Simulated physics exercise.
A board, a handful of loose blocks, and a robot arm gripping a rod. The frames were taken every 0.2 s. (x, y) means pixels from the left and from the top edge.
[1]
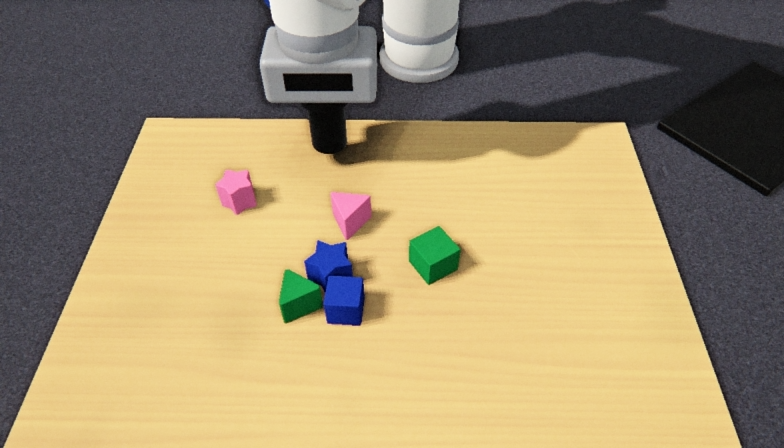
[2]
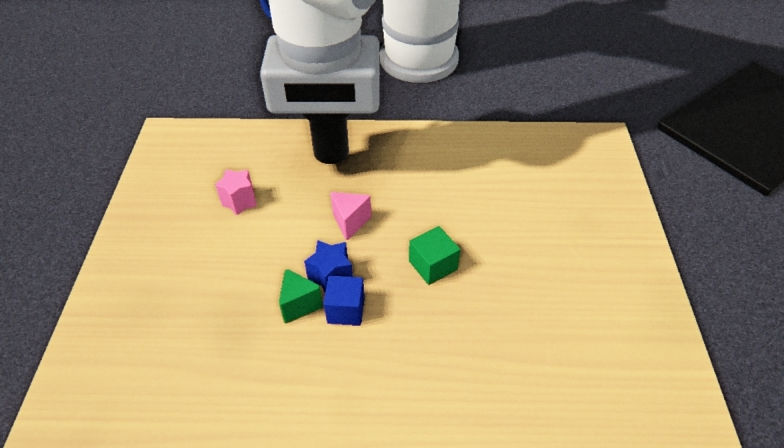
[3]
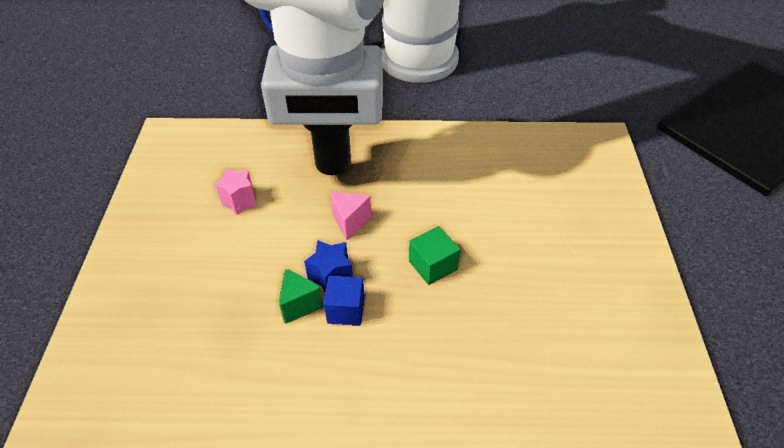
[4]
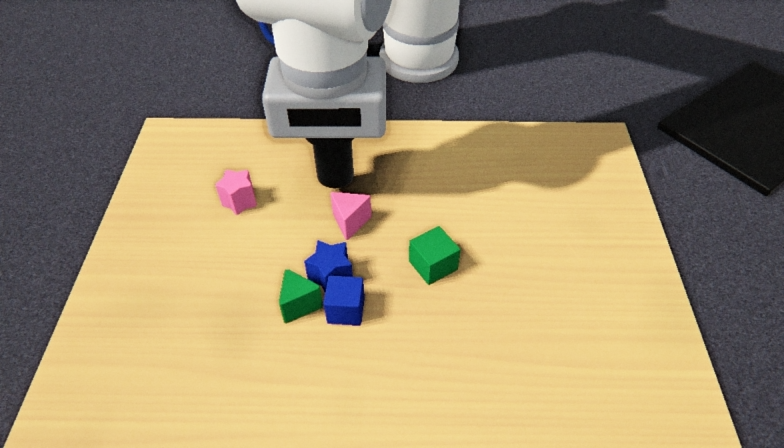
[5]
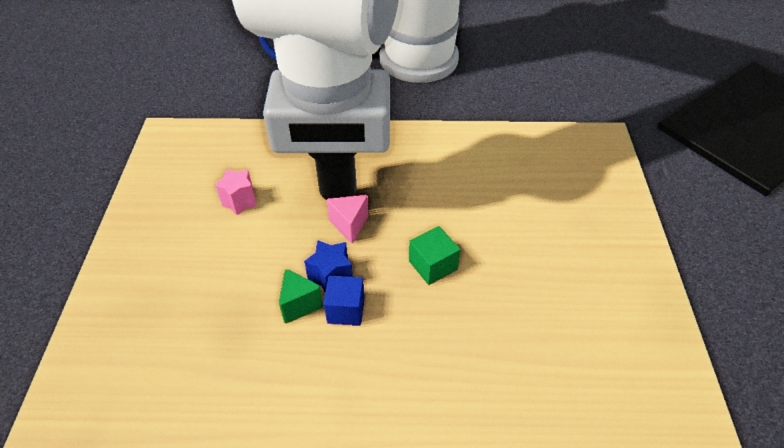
The clip opens on a robot arm holding a dark rod at the far edge of a light wooden table scattered with pink, blue and green blocks. The arm moves the rod slowly toward the viewer, until the pink three-sided block shifts very slightly, while the other blocks stay still.
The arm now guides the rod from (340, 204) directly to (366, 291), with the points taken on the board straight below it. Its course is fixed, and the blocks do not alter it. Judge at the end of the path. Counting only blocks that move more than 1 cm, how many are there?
The number is three or more.
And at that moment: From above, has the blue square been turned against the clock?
Final answer: Yes.
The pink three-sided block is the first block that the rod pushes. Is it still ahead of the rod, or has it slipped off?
In front, still.
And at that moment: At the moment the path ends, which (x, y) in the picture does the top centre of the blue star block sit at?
Roughly at (326, 276).
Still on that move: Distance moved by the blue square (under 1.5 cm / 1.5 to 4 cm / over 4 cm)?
Between 1.5 and 4 cm.
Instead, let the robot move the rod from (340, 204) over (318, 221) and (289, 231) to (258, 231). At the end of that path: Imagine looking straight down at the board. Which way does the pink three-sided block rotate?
Overhead view: Anti-clockwise.
On the path given first. One third of the way, rod at (347, 218); pink three-sided block at (361, 234), turned 20° anticlockwise.
Two thirds of the way, rod at (356, 245); blue star block at (329, 264), turned 35° clockwise; blue square at (341, 297); pink three-sided block at (379, 262).
At the end, rod at (365, 277); green three-sided block at (289, 290); blue star block at (326, 276), turned 75° clockwise; blue square at (336, 309), turned 30° anticlockwise; pink three-sided block at (395, 287), turned 55° anticlockwise.
